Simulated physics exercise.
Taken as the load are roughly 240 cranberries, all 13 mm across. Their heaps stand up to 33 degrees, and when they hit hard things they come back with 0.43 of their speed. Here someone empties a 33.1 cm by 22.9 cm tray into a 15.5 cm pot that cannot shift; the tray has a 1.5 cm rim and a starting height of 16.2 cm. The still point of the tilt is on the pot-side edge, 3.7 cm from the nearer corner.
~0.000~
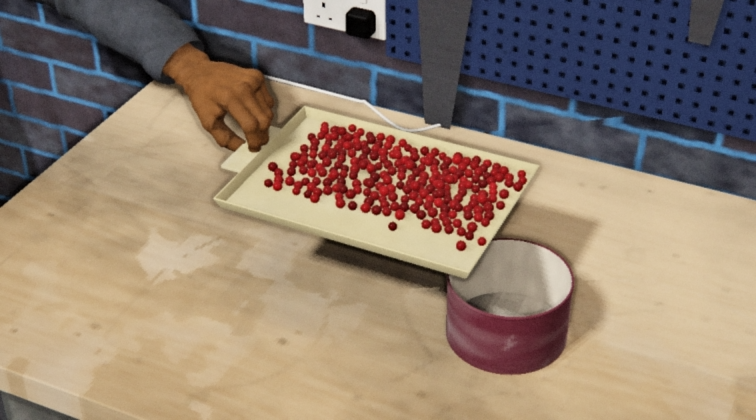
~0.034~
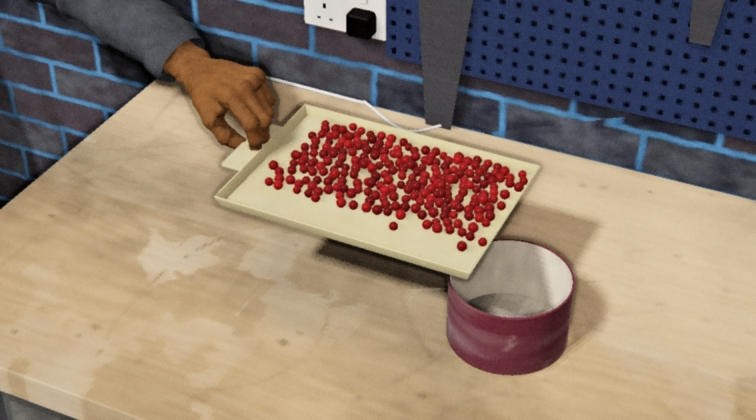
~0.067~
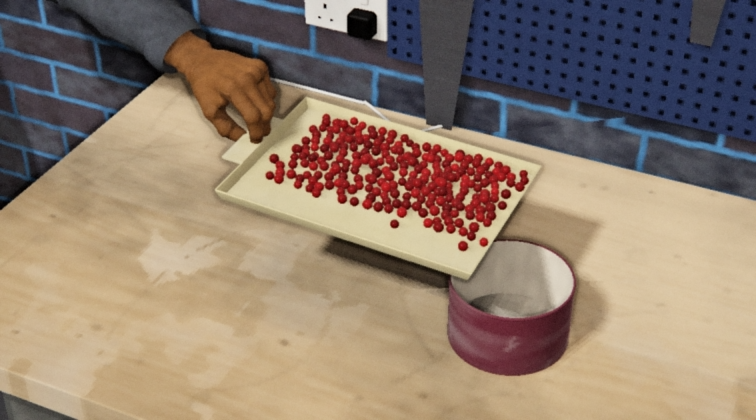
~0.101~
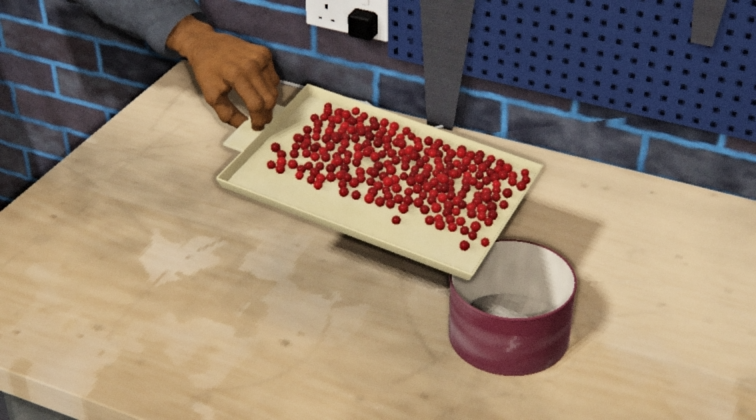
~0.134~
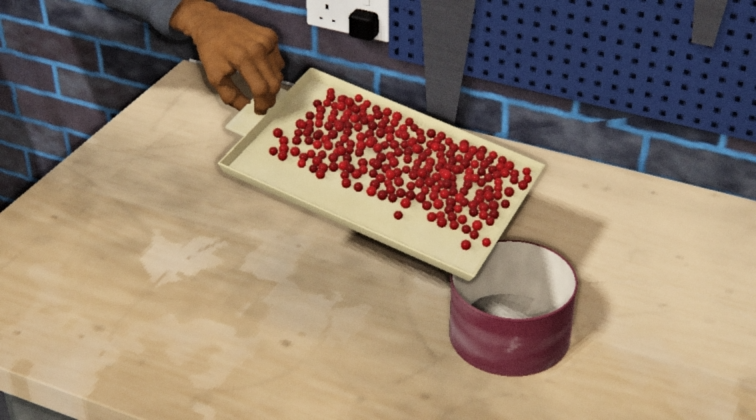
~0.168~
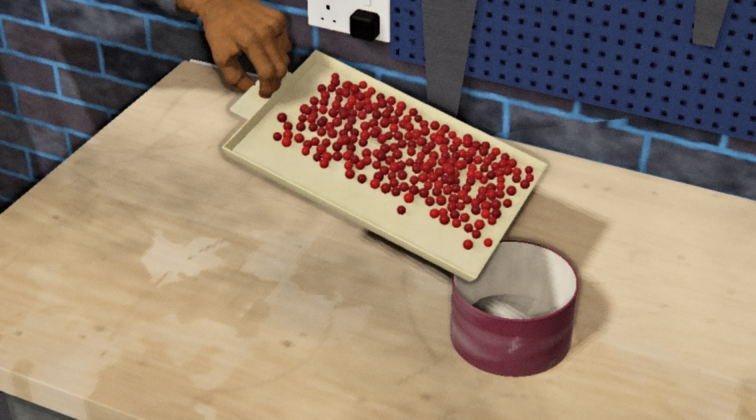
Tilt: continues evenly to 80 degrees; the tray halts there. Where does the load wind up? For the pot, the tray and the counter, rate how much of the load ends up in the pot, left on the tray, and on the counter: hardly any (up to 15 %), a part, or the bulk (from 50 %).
Pot: A part; left on the tray: Hardly any; counter: The bulk.
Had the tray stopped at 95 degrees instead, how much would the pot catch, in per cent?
30 per cent.
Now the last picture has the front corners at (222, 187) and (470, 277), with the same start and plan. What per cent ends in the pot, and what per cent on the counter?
That works out as pot 0 and counter 100.
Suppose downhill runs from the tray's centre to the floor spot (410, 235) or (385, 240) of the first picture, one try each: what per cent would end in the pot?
The share comes to about 0 in a hundred, then about 0 in a hundred.
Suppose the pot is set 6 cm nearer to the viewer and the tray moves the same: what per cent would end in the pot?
It would be near 45 per cent.
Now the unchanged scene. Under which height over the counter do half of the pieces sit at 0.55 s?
Roughly 24 centimetres, more or less.
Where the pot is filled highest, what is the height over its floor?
It gets to about 2.5 cm.
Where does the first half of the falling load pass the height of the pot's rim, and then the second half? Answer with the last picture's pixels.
Near (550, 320) at first, near (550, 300) afterwards.
Then, at 0.40 s, tilt 49 degrees; the tray holds 100 %, the pot 0 %.
After 0.55 s, tilt 70 degrees; the tray holds 100 %, the pot 0 %.
After 0.83 s, tilt 80 degrees; the tray holds 5 %, the pot 25 %.
By 1.9 s all is still; pot 30 %, tray 0 %, counter 70 %.
